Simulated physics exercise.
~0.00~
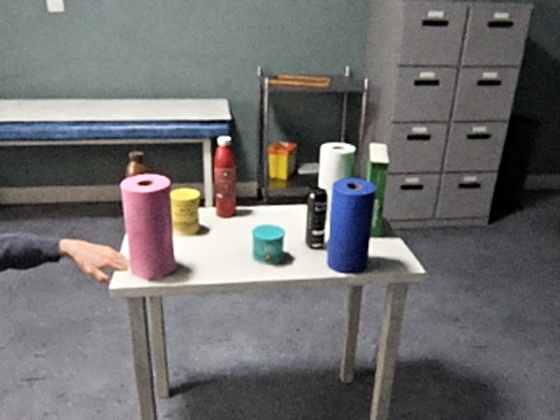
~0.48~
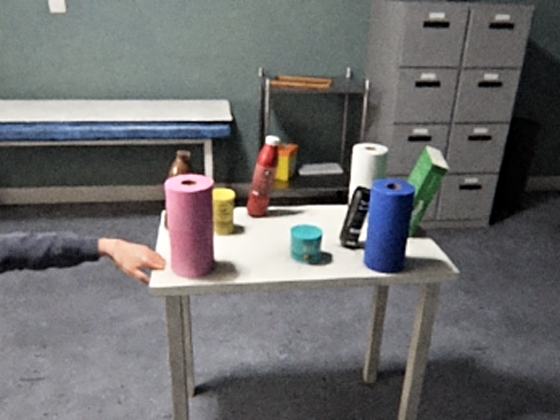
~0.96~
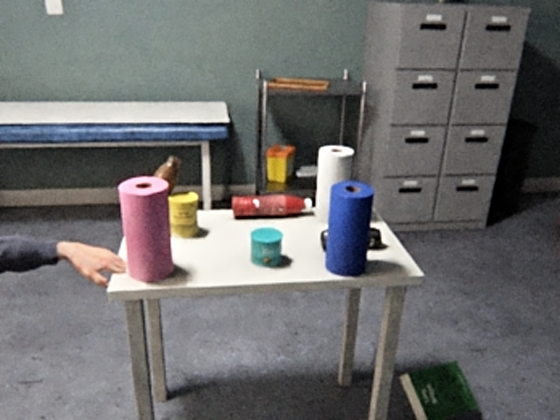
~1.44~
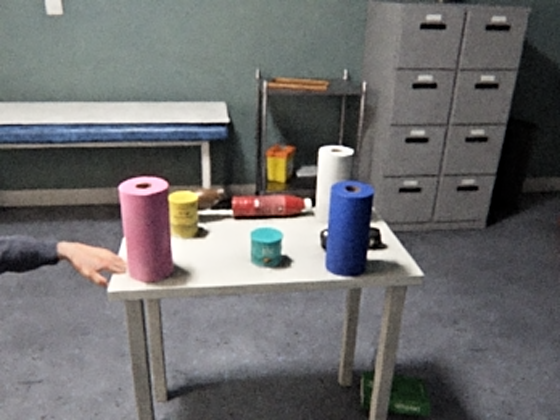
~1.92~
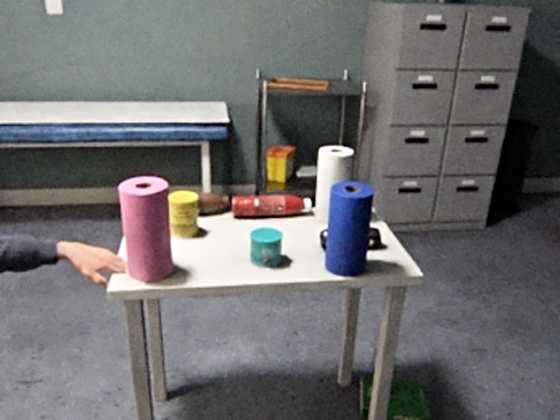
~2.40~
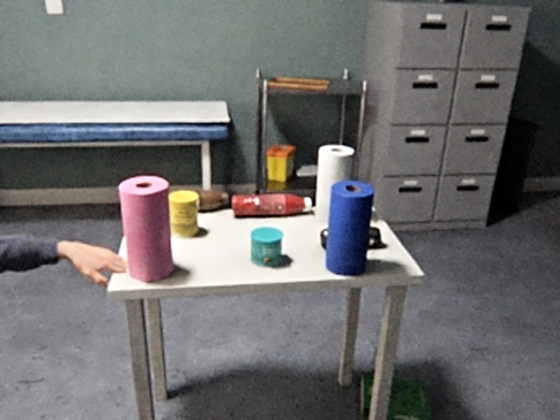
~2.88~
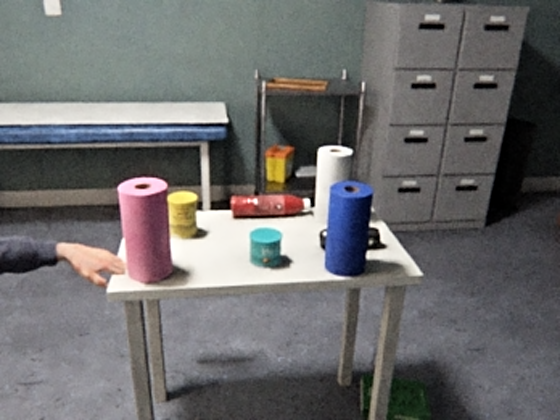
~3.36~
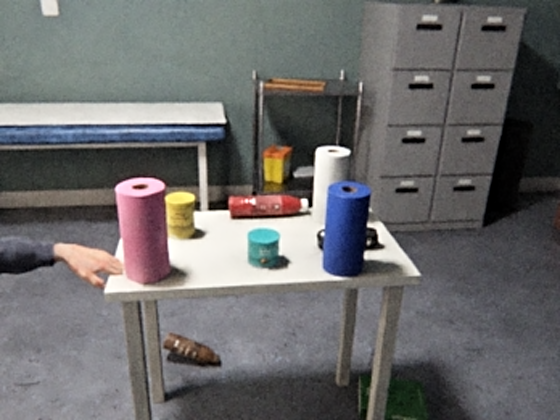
A hand at the left grips a small white table crowded with household items and jerks it right, then back left, in a grey-floored room seen from the front by a slightly swaying camera. Pink and blue rolls stand in front around a turquoise tin, with a yellow tin, bottles, a white roll, a black can and a green book behind. The red bottle and black can topple onto the tabletop, while the green book drops to the floor at right. The brown bottle tips over more slowly, then disappears from the tabletop and ends up below it. The rolls and tins remain standing.
